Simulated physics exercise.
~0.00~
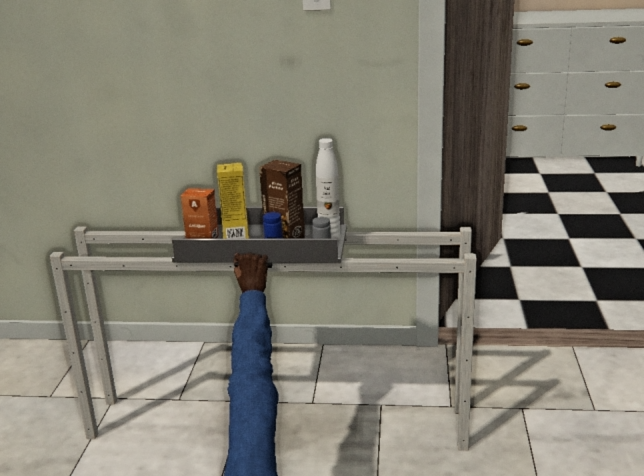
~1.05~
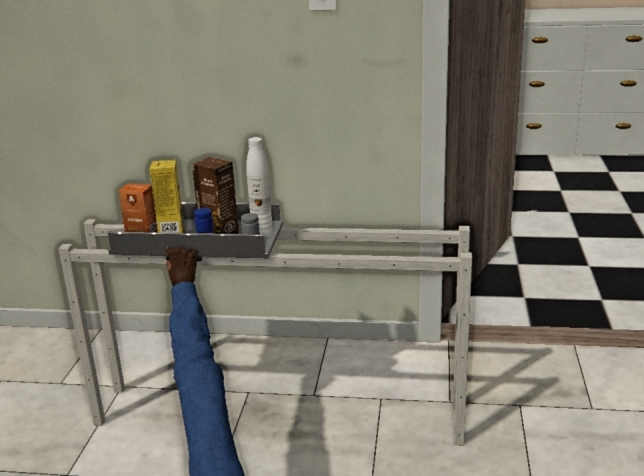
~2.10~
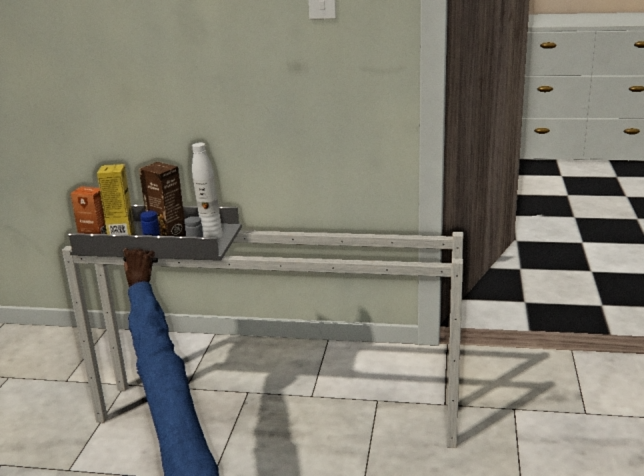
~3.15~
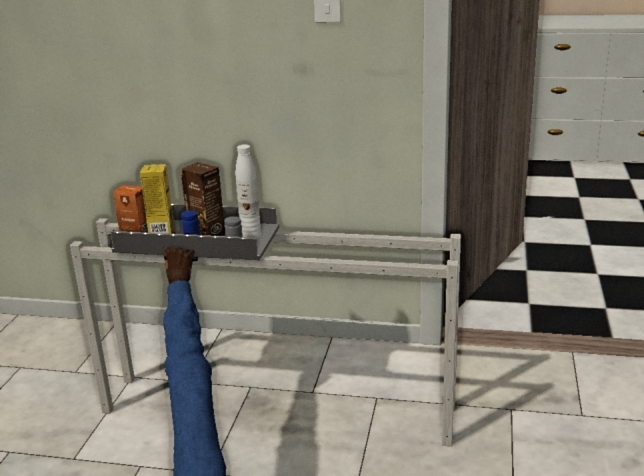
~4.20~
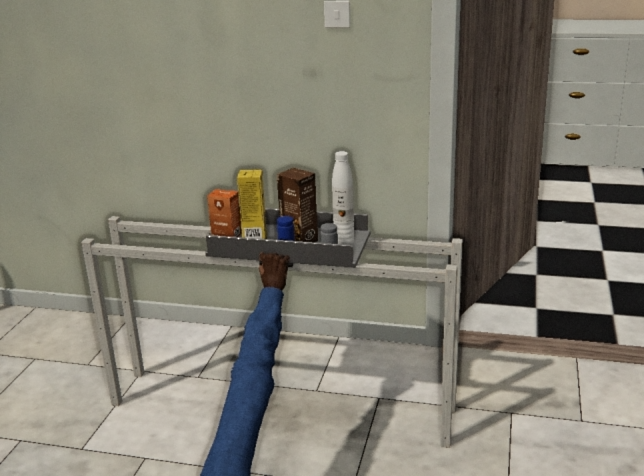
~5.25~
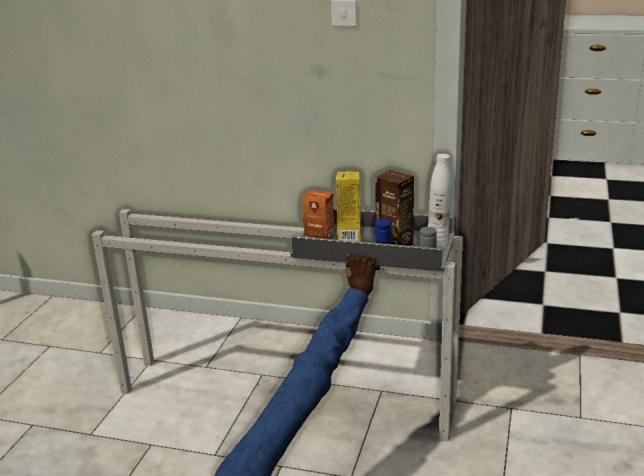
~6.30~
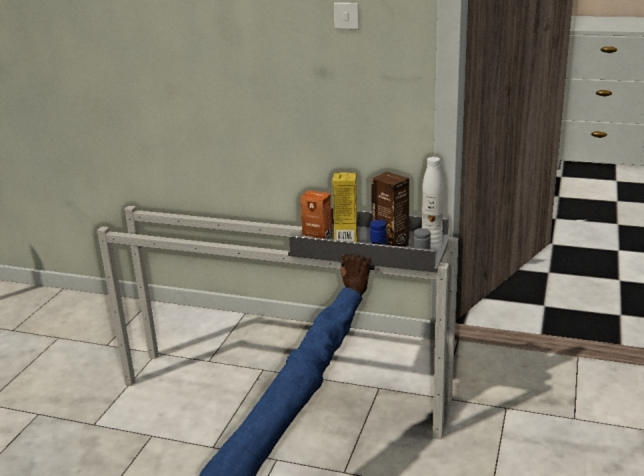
A blue-sleeved arm reaches up from below and grips the front of a grey tray on a pale metal rack, seen from the front and slightly above in a tiled room with a green wall. On the tray stand an orange carton, a yellow carton, a brown carton and a white bottle, with small blue and grey shakers near the front. The hand moves the tray left to the rack's end. It then moves it back right, past the middle, to the right end beside the open doorway. There the tray stays, the hand still on it and everything upright.
